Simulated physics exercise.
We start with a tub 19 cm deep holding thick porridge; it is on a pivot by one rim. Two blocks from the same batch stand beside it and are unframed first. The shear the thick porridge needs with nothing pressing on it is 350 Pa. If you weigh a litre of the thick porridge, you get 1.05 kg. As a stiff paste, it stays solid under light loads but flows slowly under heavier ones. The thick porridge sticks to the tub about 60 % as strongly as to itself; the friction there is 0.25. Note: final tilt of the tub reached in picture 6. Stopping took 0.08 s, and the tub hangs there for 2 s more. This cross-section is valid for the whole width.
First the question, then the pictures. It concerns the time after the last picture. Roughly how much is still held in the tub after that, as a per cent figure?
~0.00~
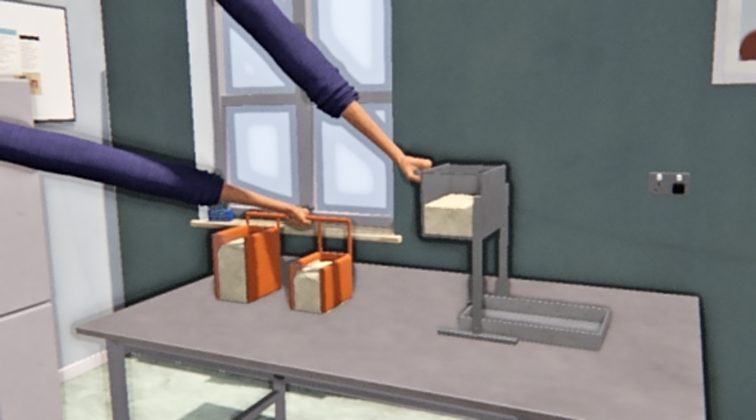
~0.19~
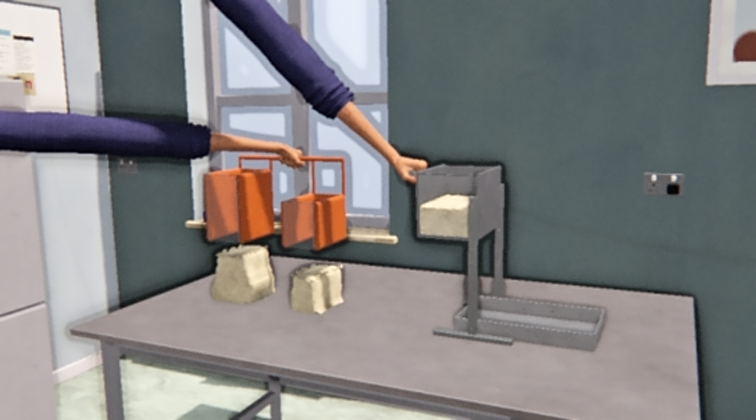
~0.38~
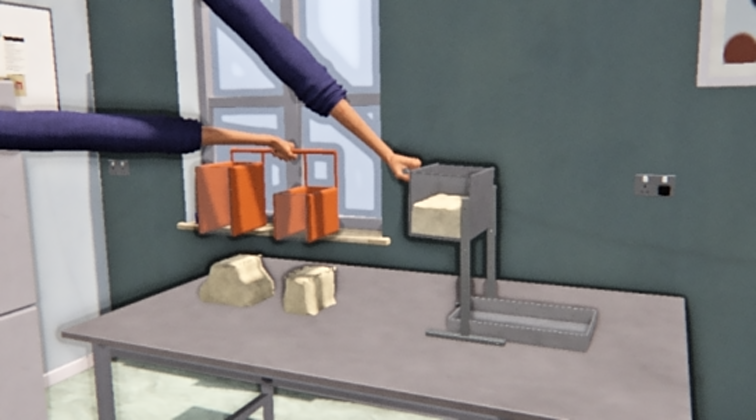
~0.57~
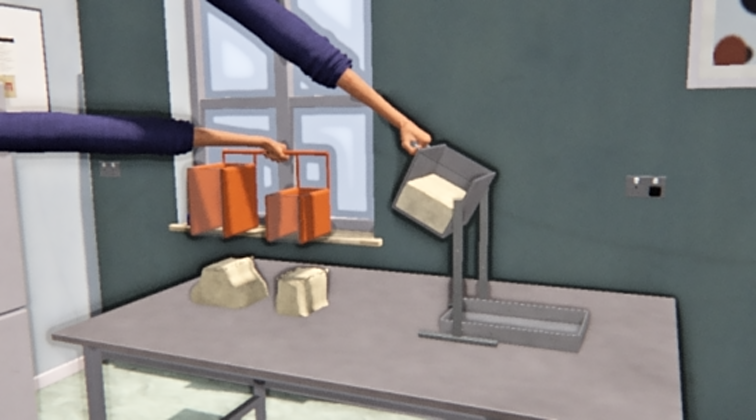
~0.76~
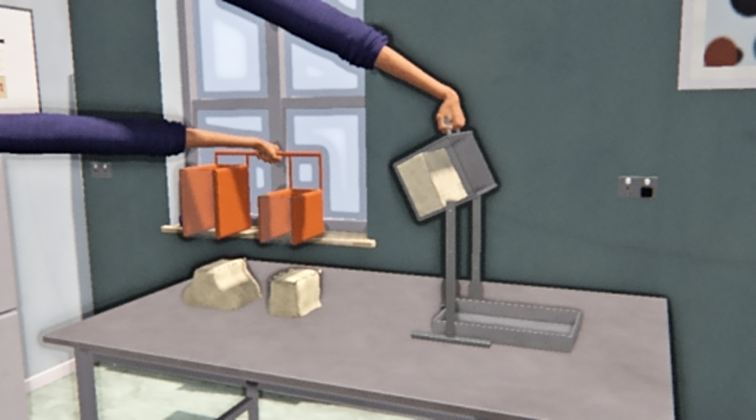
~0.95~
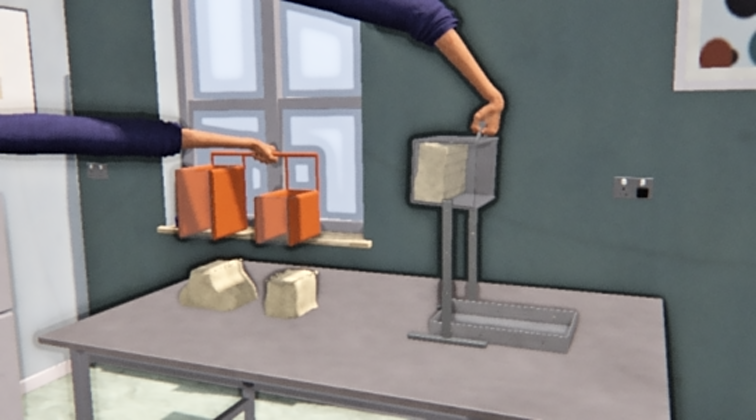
The amount still held in the tub is about 100 per cent.
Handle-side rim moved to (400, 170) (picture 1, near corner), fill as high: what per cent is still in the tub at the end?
60 %, roughly.
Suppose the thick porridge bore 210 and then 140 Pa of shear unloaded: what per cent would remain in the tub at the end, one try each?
75 %, then 65 %.
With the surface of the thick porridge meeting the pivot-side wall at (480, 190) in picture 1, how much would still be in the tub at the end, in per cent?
It would be close to 60 percent.
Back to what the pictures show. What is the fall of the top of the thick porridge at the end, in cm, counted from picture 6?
7 cm.
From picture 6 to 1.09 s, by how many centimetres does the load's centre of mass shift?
Something like 4 cm, give or take.
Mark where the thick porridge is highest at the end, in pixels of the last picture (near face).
Somewhere near (460, 169) in the last view.
After 1.09 s, the tub is at 93 degrees and holds 100 %.
After 1.26 s, the tub is at 93 degrees and holds 100 %.
After 1.43 s, the tub is at 93 degrees and holds 100 %.
After 1.60 s, the tub is at 93 degrees and holds 100 %.
After 2.95 s, at the end, the tub is at 93 degrees and holds 100 %.
